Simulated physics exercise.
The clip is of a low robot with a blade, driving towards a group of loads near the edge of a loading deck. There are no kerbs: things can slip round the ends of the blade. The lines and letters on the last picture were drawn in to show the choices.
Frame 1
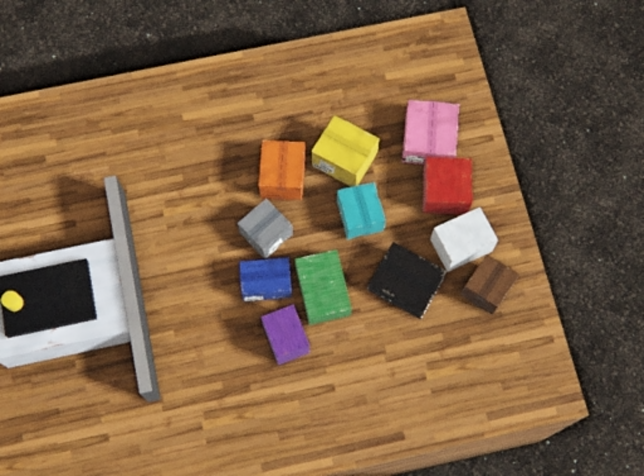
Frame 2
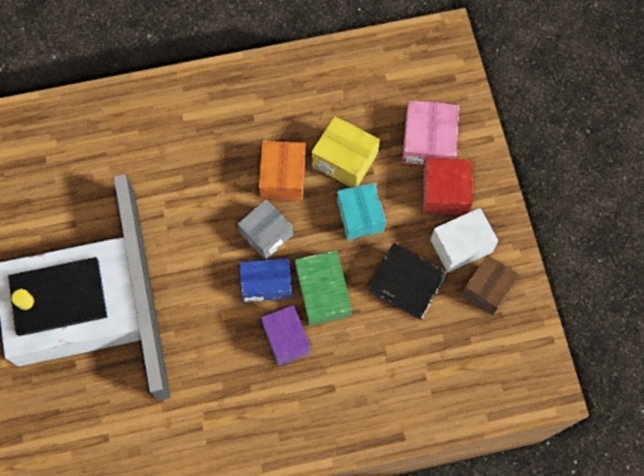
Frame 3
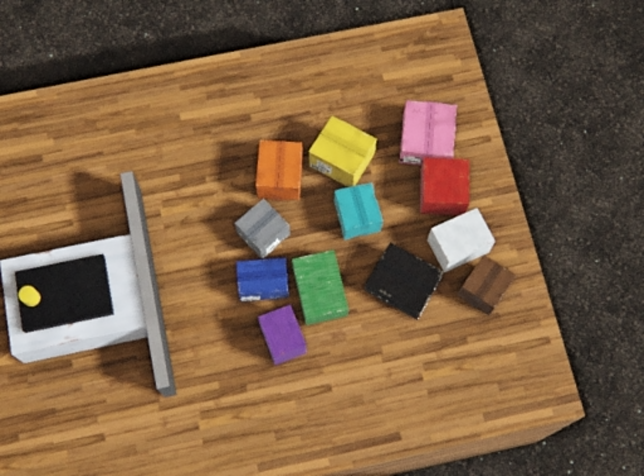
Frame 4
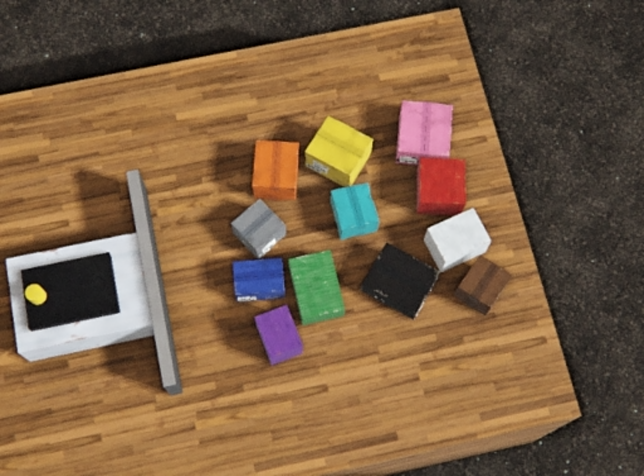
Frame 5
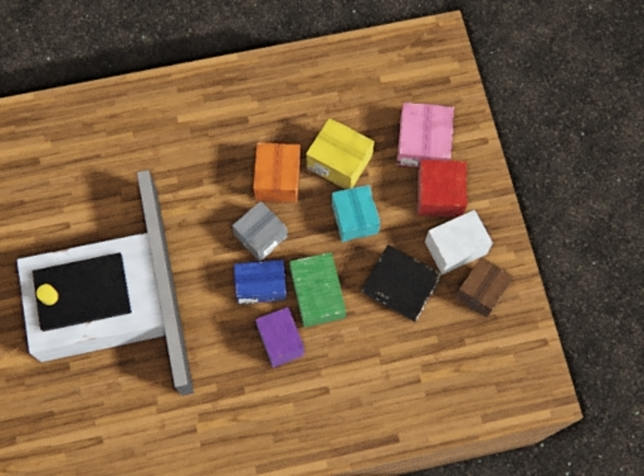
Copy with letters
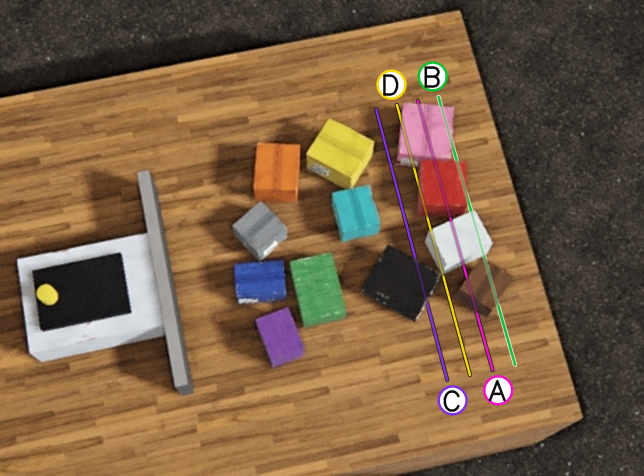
A low robot with a blade moves slowly right across a wooden deck towards colourful boxes.
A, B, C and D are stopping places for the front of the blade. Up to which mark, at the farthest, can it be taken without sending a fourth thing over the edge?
The farthest such stop is C.
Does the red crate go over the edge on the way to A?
By then, yes.
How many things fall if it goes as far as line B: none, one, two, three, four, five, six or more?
In all, six or more.
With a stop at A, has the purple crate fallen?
No.
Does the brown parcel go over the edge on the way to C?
Yes.
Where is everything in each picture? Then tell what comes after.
In the first frame, orange box (282, 171); black box (407, 281); white crate (463, 240).
In the second frame, robot (64, 295); pink parcel (431, 135).
In the third frame, robot (71, 291); yellow parcel (343, 153).
In the fourth frame, robot (78, 289); brown parcel (483, 285).
In the fifth frame, robot (89, 290); green crate (318, 290); turquoise parcel (356, 213); red crate (442, 189).
On the marked copy, A at (454, 229); B at (475, 225); C at (410, 239); D at (432, 234).
Following C. Soon after the start, robot (182, 270); purple crate (294, 335); green crate (337, 290).
Later, robot (274, 251); brown parcel (526, 290); pink parcel (452, 134).
In the end, robot (339, 238); brown parcel over the edge; white crate over the edge; three fallen.
As for the rest, A drops five; B drops eight; D drops five.
